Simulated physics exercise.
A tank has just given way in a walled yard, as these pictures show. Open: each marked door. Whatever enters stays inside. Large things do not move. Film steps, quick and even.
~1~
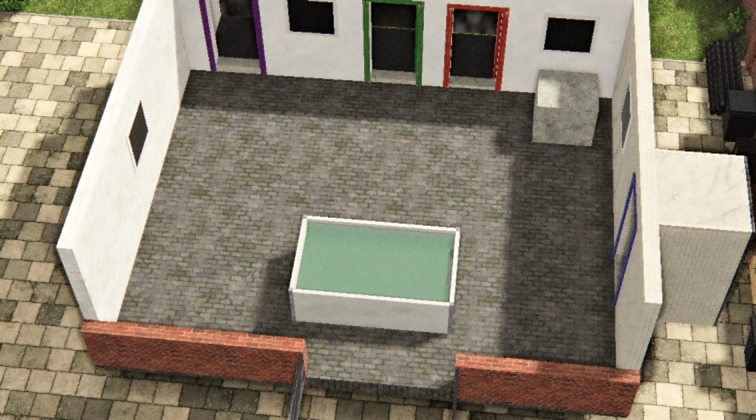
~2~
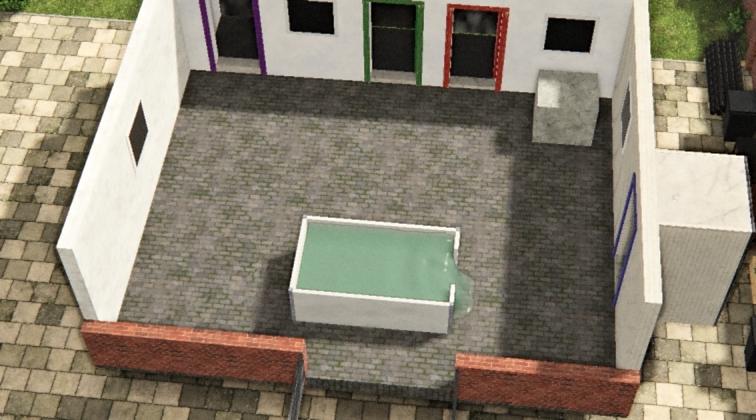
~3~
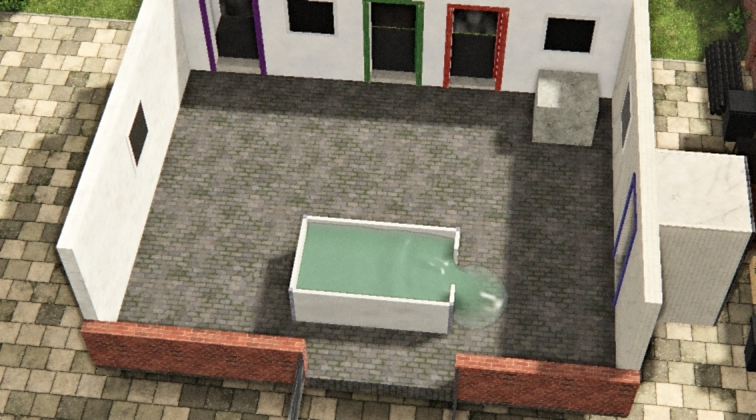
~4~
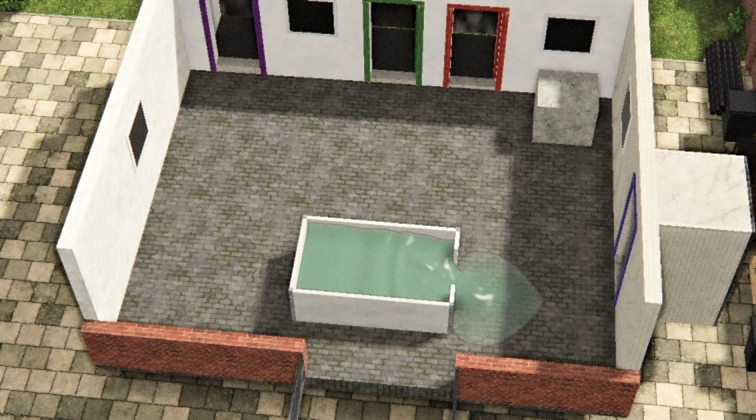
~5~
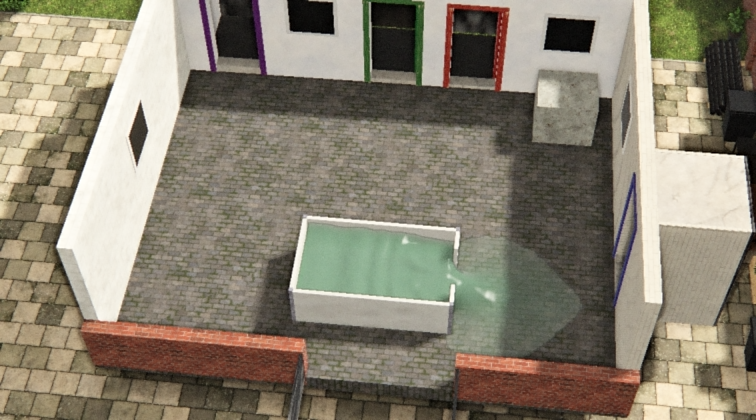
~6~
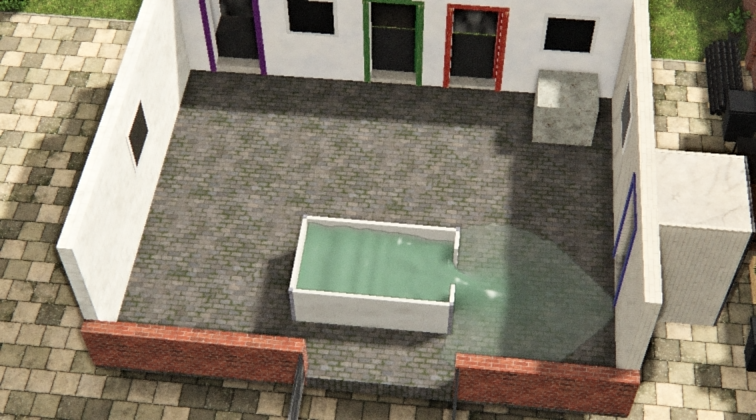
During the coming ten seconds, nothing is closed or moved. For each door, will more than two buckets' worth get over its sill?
In order: I expect the green door to let through an acceptable amount; I expect the purple door to let through an acceptable amount; I expect the blue door to let through too much; I expect the red door to let through an acceptable amount.
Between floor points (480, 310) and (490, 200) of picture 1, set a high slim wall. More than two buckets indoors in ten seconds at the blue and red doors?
As I read it, the blue one remains below while the red one ends up above.
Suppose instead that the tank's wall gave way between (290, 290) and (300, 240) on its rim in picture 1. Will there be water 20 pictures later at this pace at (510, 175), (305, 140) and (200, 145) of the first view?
Sequence: Spared / spared / wetted.
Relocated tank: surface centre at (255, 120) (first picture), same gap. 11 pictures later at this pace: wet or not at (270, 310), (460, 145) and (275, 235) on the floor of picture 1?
Readings in order: No flood; flood; no flood.
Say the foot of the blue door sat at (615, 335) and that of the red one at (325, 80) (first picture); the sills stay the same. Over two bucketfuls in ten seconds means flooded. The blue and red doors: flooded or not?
Blue exceeds the limit, red stays within the limit.
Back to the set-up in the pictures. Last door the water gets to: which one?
The purple door.
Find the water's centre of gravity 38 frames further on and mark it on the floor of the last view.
The balance point is around (467, 262).
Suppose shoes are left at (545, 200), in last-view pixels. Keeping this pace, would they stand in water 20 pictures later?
That spot would be soaked.
A moment on, water covers 20 % of the floor; the green door not reached, the purple door not reached, the blue door over two buckets in, the red door not reached.
Next, water covers 20 % of the floor; the green door not reached, the purple door not reached, the blue door over two buckets in, the red door not reached.
Then, water covers 25 % of the floor; the green door not reached, the purple door not reached, the blue door far over two buckets in, the red door not reached.
Later, water covers 55 % of the floor; the green door wet at the sill, nothing in, the purple door not reached, the blue door far over two buckets in, the red door wet at the sill, nothing in.
In the end, water covers 95 % of the floor; the green door wet at the sill, nothing in, the purple door wet at the sill, nothing in, the blue door far over two buckets in, the red door wet at the sill, nothing in.
